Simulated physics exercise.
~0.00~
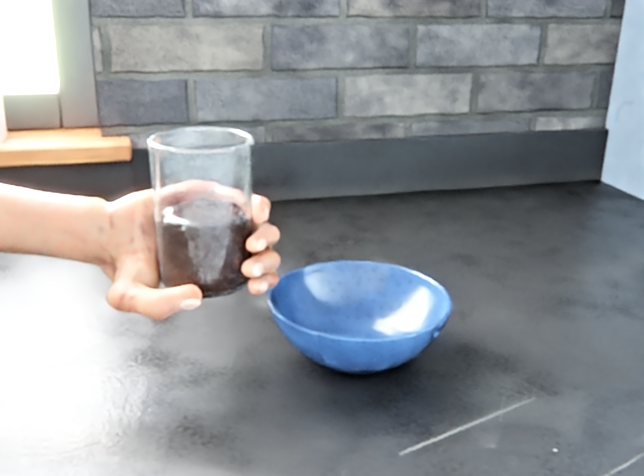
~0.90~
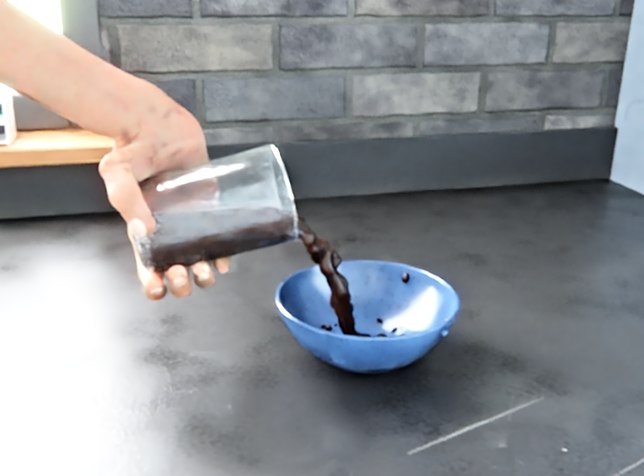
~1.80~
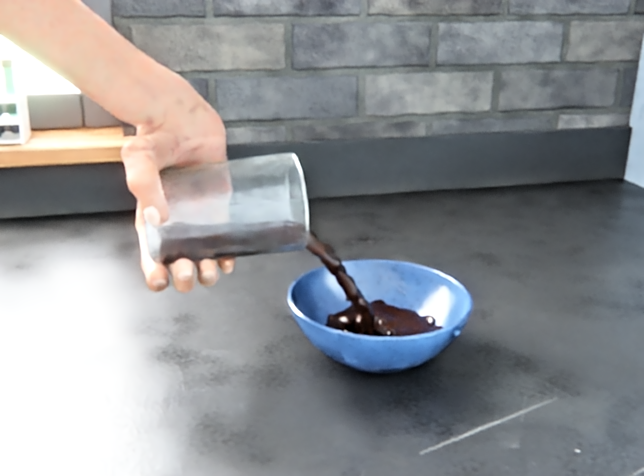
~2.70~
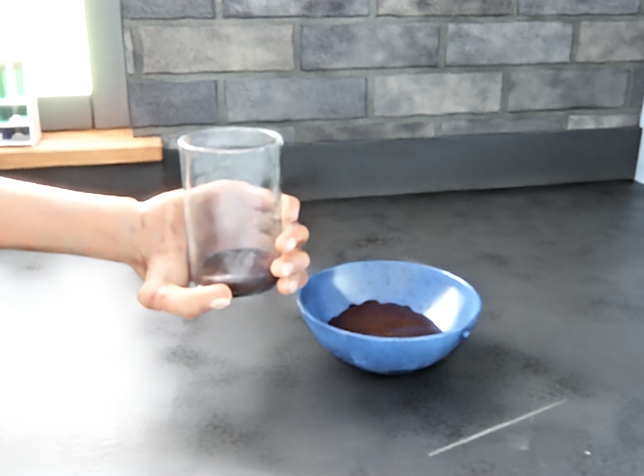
The clip opens on a hand holding a drinking glass about half full of dark coffee, beside and above an empty round blue bowl on a dark counter, with a grey brick wall behind. The hand lifts the glass and tips it steeply to the right, and a thick dark stream falls into the bowl. The glass leans further, and the dark pool in the bowl grows as the view pans slightly left. Finally the hand turns the glass upright again, leaving a little coffee at its bottom and a dark mound in the bowl.
